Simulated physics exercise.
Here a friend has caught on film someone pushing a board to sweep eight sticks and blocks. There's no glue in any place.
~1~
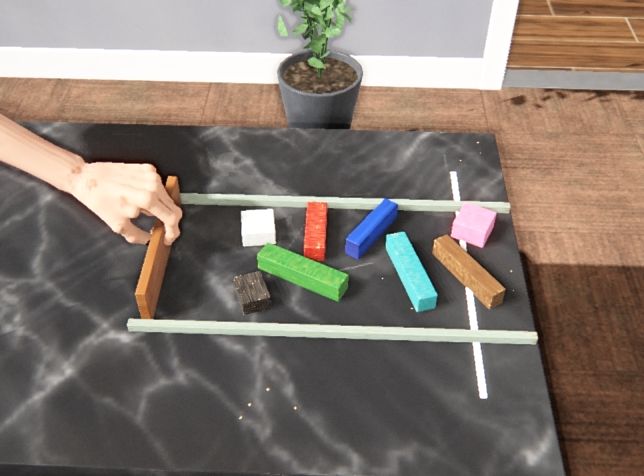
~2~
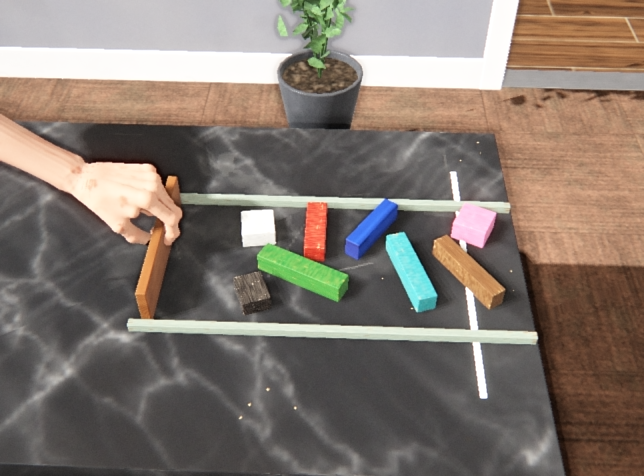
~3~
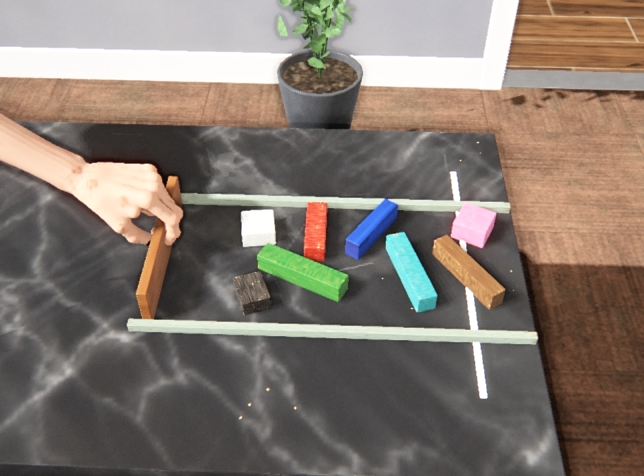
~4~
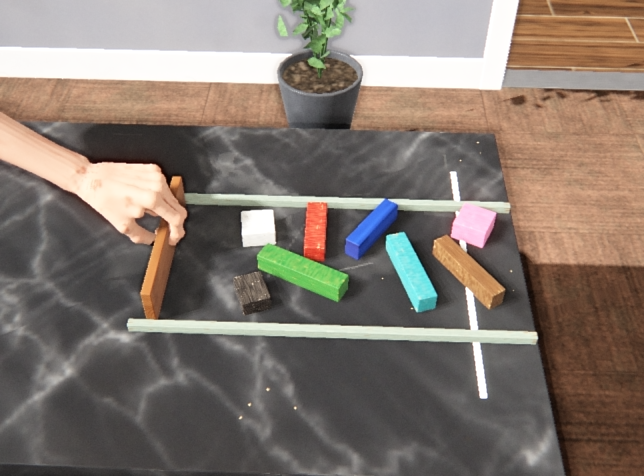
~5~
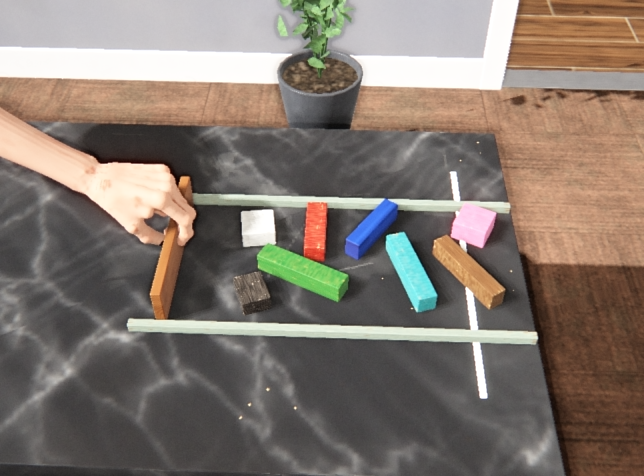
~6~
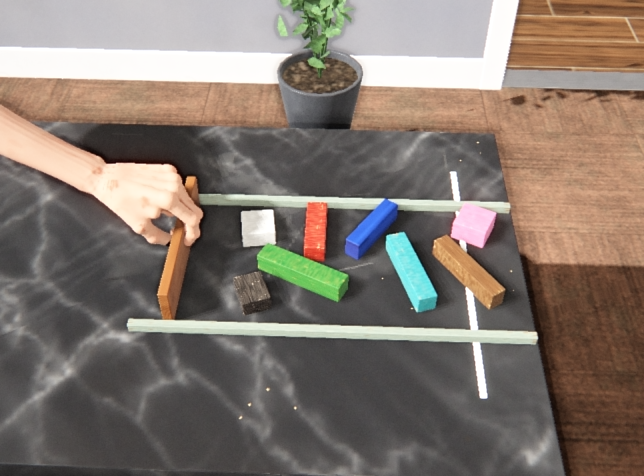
In the video, a hand holds a brown board upright between two pale rails on a dark marbled table, then slides it slightly right toward eight colored sticks and blocks, which stay still beside and across a white line.
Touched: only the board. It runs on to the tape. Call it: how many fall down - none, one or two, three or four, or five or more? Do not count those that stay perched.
Call: Three or four fall down.
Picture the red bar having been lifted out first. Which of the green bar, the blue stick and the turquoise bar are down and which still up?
Outcome for the green bar: It stays; for the blue stick: It stays; for the turquoise bar: It drops.
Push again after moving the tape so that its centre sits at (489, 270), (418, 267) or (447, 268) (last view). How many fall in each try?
5, 0, 3.
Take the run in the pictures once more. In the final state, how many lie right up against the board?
At rest, 3 are in contact.
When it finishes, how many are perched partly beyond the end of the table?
1 overhanging.
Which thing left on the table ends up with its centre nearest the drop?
That's the red bar.
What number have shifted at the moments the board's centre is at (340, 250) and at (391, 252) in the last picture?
At that stage 6; at the next, 8.
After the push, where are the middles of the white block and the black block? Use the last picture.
The white block stops around (479, 236); the black block around (487, 304).
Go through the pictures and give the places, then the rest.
Pink block (474, 225); brown bar (468, 271); turquoise bar (410, 270); board (161, 245); tape (466, 269), in the first frame.
Brown bar (468, 271); white block (258, 228), in the second frame.
Turquoise bar (410, 271); board (161, 245), in the third frame.
Pink block (474, 225); red bar (316, 231), in the fourth frame.
Brown bar (468, 271); blue stick (372, 228), in the fifth frame.
Pink block (474, 225); brown bar (468, 271); turquoise bar (410, 271); board (181, 246); tape (466, 269), in the sixth frame.
Early on, none off yet; pink block at rest near (474, 225); brown bar at rest near (468, 271); turquoise bar at rest near (410, 271).
Finally, the number that fall off is three or four; lost, blue stick, turquoise bar, brown bar and pink block.
